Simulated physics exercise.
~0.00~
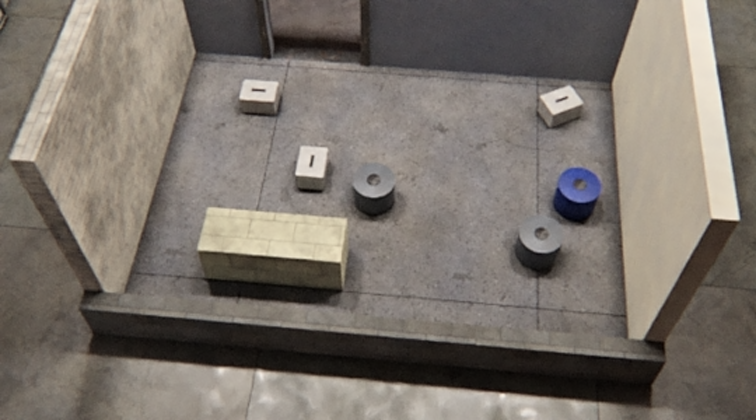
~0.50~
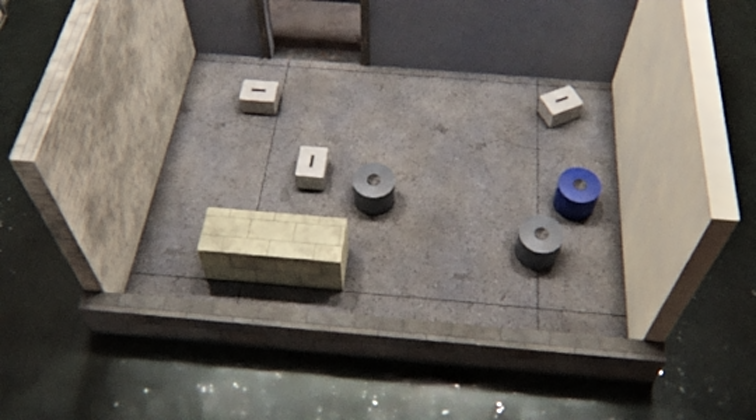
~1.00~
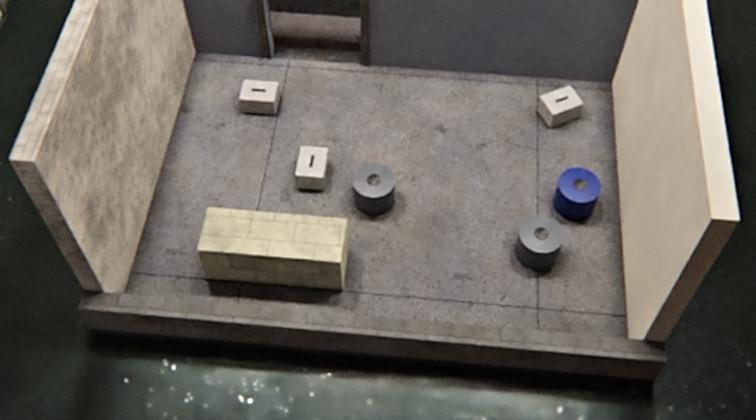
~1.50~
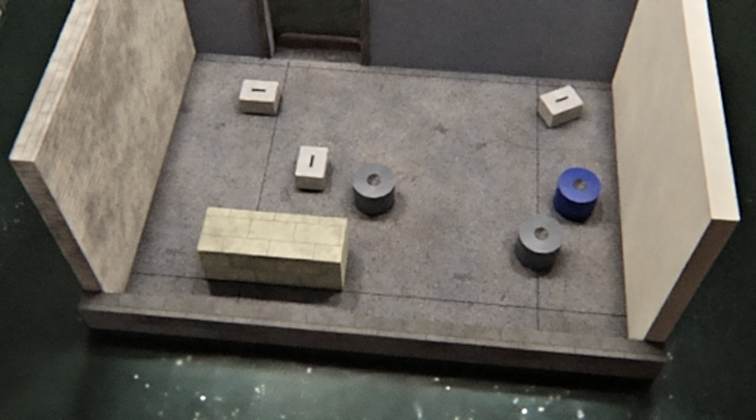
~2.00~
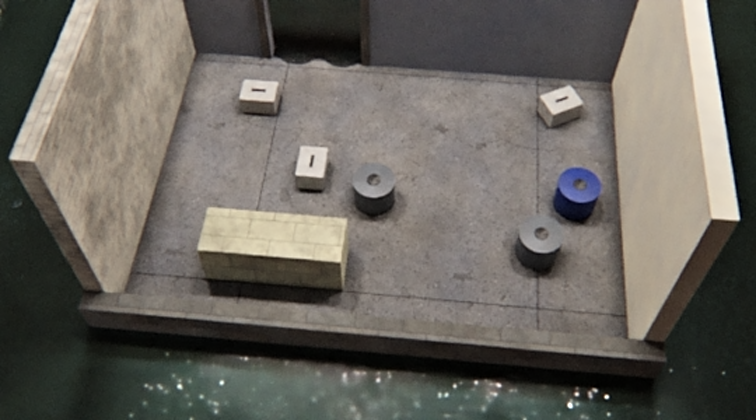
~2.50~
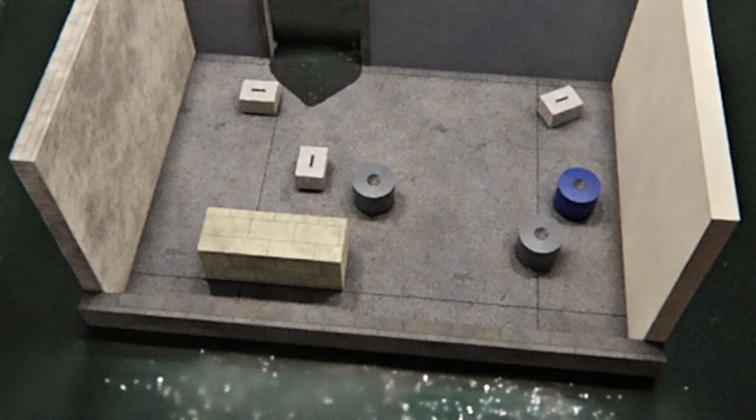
In the video, dark water surrounds a small open-topped room holding a blue tub, two gray tubs, pale boxes and a long block, then enters through the doorway and spreads slightly across the floor while the objects stay still.
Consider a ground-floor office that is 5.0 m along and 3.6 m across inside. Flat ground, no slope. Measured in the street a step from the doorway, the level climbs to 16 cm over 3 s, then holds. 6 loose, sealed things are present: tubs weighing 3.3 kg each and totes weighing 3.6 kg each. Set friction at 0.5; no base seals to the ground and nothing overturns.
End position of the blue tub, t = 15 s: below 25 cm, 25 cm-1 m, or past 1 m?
Looks like it will get pushed a long way.
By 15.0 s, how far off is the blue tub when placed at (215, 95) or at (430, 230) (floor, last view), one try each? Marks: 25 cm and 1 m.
From the first spot it would drift a bit, and from the second it would go a long distance.
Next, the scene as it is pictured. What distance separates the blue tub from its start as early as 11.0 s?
Some 40 cm from the start.
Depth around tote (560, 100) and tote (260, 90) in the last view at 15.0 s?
About 4 and 9 cm.
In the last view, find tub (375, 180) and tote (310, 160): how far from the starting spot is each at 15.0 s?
Respectively 200 and 300 cm.
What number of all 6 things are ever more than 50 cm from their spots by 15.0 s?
The tally stands at 6.
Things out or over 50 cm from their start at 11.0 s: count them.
I get 4.
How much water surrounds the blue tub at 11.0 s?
Around 4 cm.
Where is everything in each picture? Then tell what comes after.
The blue tub at (580, 185), on the bottom; water covers 0.0 m2; 0 of 6 have shifted, in the first picture.
The blue tub at (580, 185), on the bottom; water covers 0.0 m2; 0 of 6 have shifted, in the second picture.
The blue tub at (580, 185), on the bottom; water covers 0.0 m2; 0 of 6 have shifted, in the third picture.
The blue tub at (580, 185) rests on the ground; water covers 0.0 m2; 0 of 6 have shifted, in the fourth picture.
The blue tub at (580, 185), on the bottom; 0.0 m2 under water; 0 of 6 have shifted, in the fifth picture.
The blue tub at (580, 185) rests on the ground; 0.5 m2 under water; 0 of 6 have shifted, in the sixth picture.
After 3.5 s the blue tub is near (580, 185), 0.0 m from its start, aground; 0 afloat.
After 6.8 s the blue tub is near (580, 185), 0.0 m from its start, aground; 3 afloat.
After 11.0 s the blue tub is near (574, 156), 0.4 m from its start, afloat; 5 afloat.
After 15.0 s the blue tub is near (391, 89), 2.4 m from its start, afloat; 6 afloat.
